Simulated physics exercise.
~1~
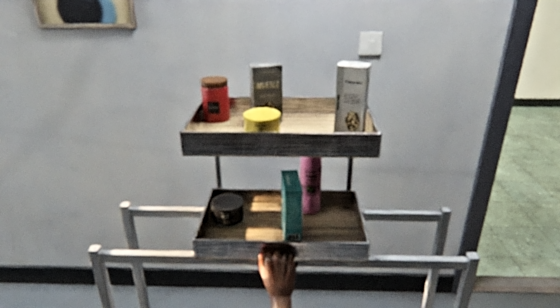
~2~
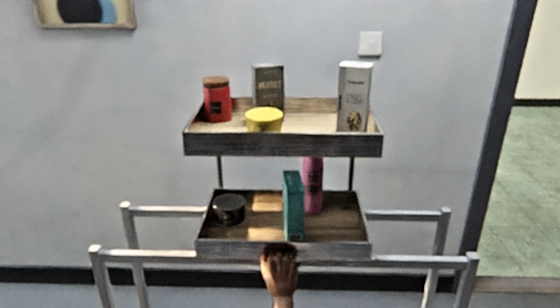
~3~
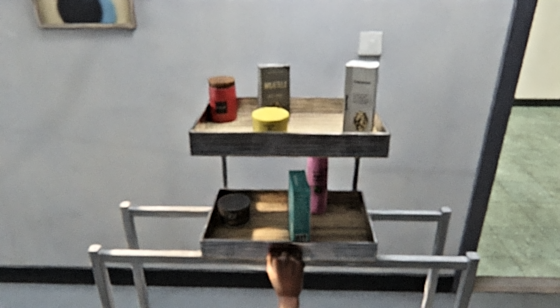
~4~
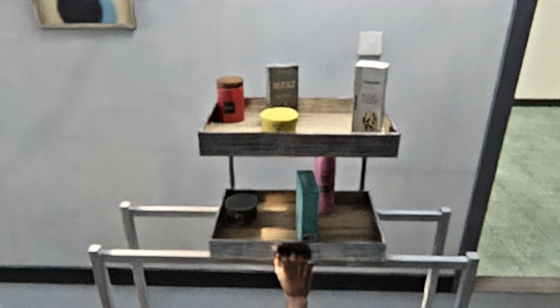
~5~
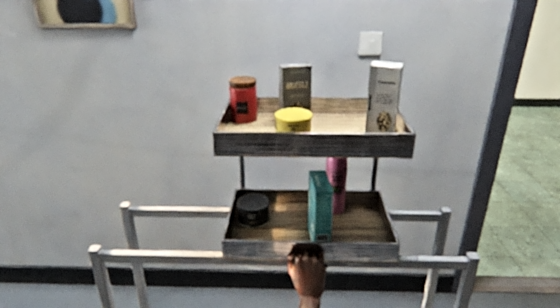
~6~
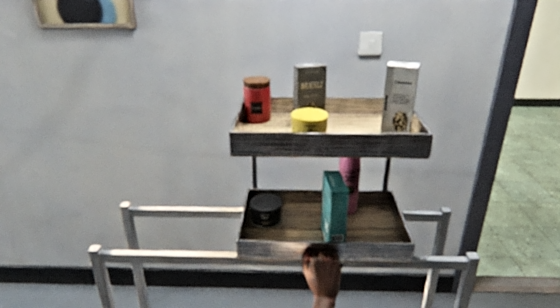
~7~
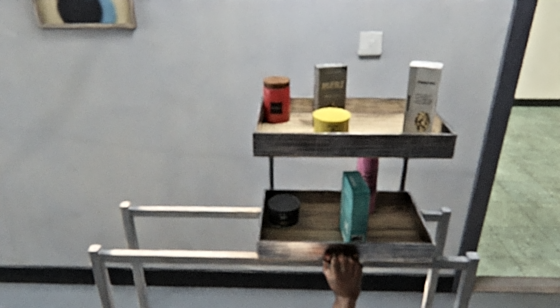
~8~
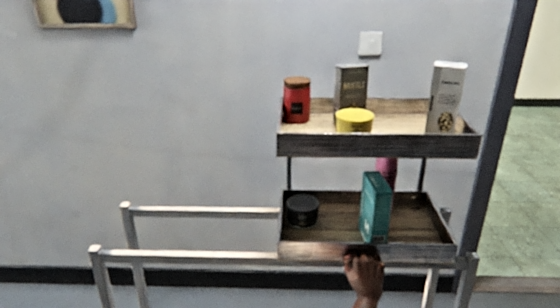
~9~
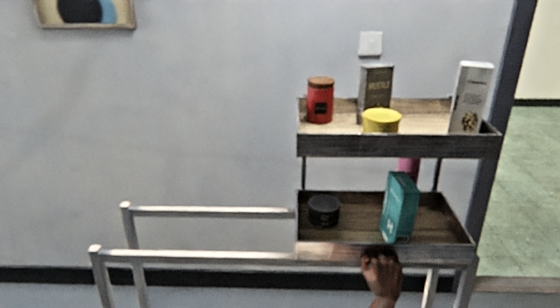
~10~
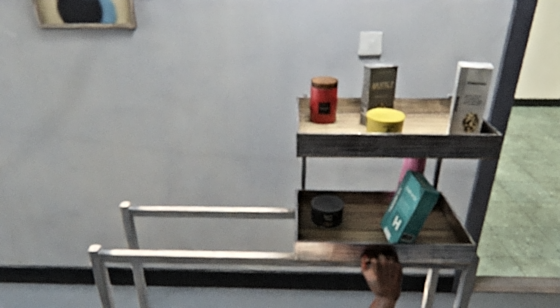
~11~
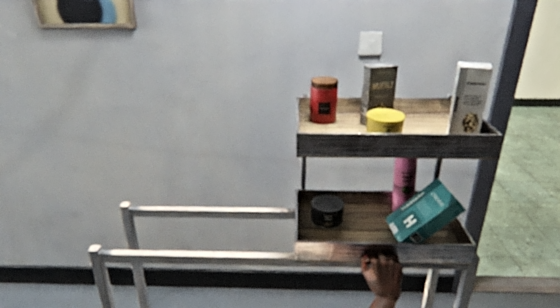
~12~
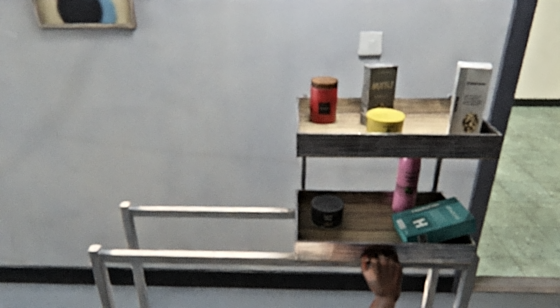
A two-level wooden tray, seen from the front and slightly above, stands over a pale metal frame against a grey wall, with a hand at its lower front edge. The upper level holds a red jar at left, a grey packet and yellow tub near the middle, and a white packet at right; below are a black tub, a turquoise packet and a pink bottle. The tray slides right with increasing speed, the hand moving along, then stops abruptly. The turquoise packet tips right and falls onto its side, while everything else stays standing in place on the now-still tray.
